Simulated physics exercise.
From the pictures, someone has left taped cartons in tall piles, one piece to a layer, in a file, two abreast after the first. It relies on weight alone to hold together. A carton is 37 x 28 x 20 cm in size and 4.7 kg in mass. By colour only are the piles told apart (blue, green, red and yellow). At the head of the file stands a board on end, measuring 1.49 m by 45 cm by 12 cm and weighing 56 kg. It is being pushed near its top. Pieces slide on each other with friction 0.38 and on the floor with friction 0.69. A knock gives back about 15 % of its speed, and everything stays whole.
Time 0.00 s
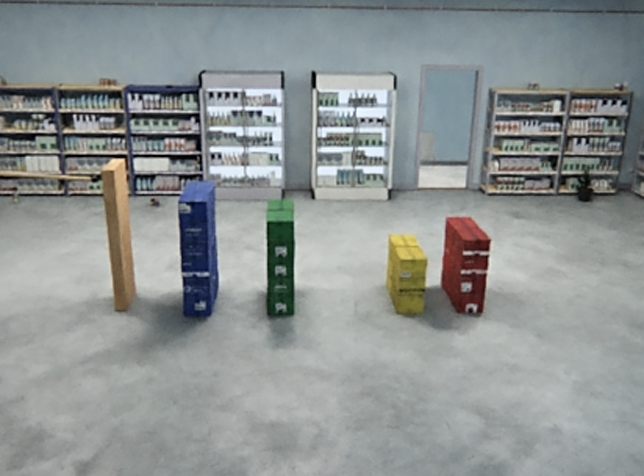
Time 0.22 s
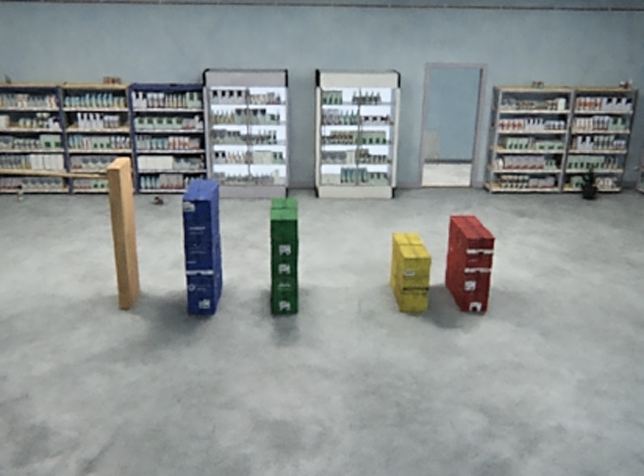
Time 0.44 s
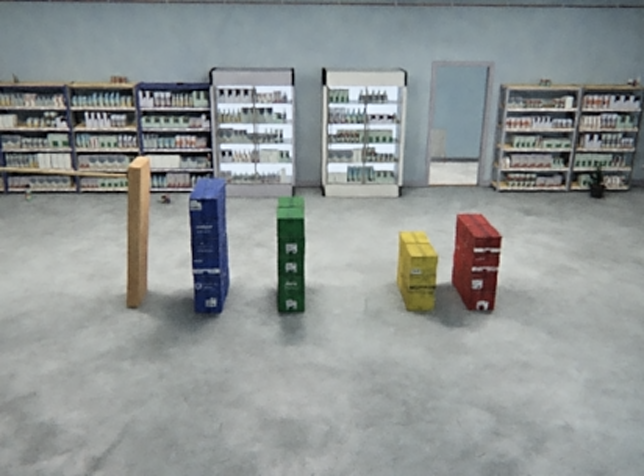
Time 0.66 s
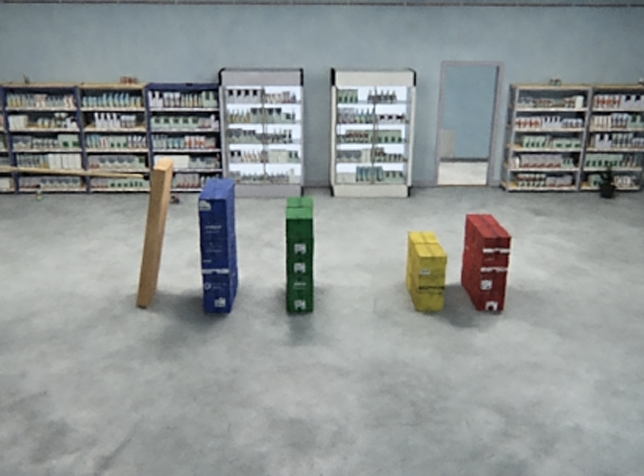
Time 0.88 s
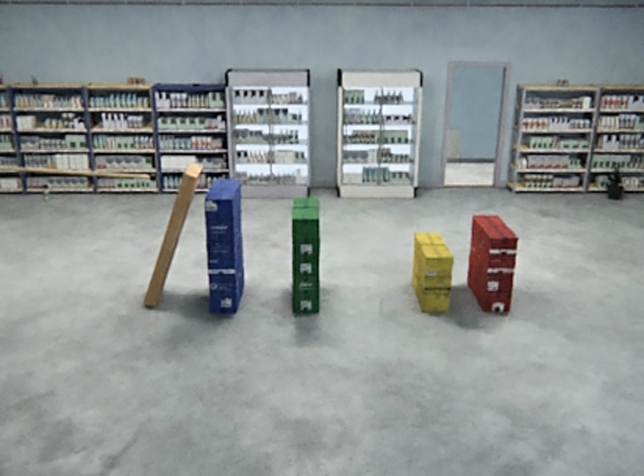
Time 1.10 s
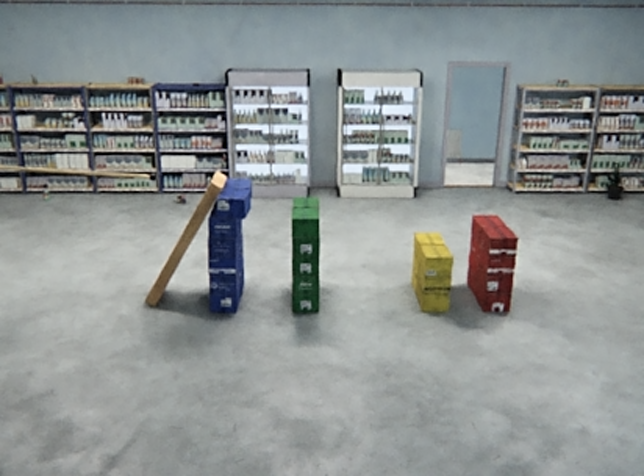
A wooden board tilting rightward beside four coloured carton stacks, leaning into the blue stack and shifting its top cartons right.
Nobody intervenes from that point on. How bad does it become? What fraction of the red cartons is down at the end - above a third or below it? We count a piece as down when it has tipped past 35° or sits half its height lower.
It is below a third.
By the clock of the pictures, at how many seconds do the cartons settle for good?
Near 3.5 s.
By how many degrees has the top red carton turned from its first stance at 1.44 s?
About 0 degrees.
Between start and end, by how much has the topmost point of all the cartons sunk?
Around 40 centimetres.
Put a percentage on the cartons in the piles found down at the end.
Roughly 55 per cent of them.
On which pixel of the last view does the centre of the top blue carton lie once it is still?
I'd say its middle settles close to (423, 276).
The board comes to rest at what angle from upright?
Roughly 70° from upright.
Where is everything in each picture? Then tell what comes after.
In the first picture (pixels give the middle of a visible side; the camera pans a little), pole end (93, 180) 11 cm short, board 0° from upright; top red carton (477, 249); top blue carton (193, 211); none of the others has stirred.
The second picture shows pole end 11 mm in, board 0° from upright; top red carton (481, 248).
The third picture shows pole end 13 cm in, board 6° from upright; top red carton (488, 246); none of the others has stirred.
The fourth picture shows pole end (145, 178) 20 cm in, stopped, board 11° from upright; top red carton (497, 247); none of the others has stirred.
The fifth picture shows pole end (152, 178) 20 cm in, stopped, board 20° from upright; top red carton (504, 248); none of the others has stirred.
The sixth picture shows pole end (152, 178) 20 cm in, stopped, board 31° from upright; top red carton (504, 248); top blue carton (231, 209) 13 cm from its place; movement in 5 of them.
After 1.44 s, board 41° from upright; none of the 8 red cartons down (2 of 36 in all colours); top red carton unmoved; top blue carton 64° from how it stood, 11 cm lower.
After 1.82 s, board 58° from upright; none of the 8 red cartons down (12 of 36 in all colours); top red carton unmoved; top blue carton on its side.
After 2.14 s, board 63° from upright; none of the 8 red cartons down (14 of 36 in all colours); top red carton unmoved; top green carton on its side.
After 2.46 s, board 72° from upright; none of the 8 red cartons down (21 of 36 in all colours); top red carton unmoved; top green carton upside down.
In the end (3.8 s), board 71° from upright; none of the 8 red cartons down (20 of 36 in all colours); top red carton unmoved; top green carton upside down. That is 0 per cent. From the last view, middles, top red carton near (500, 241), top green carton near (407, 294).
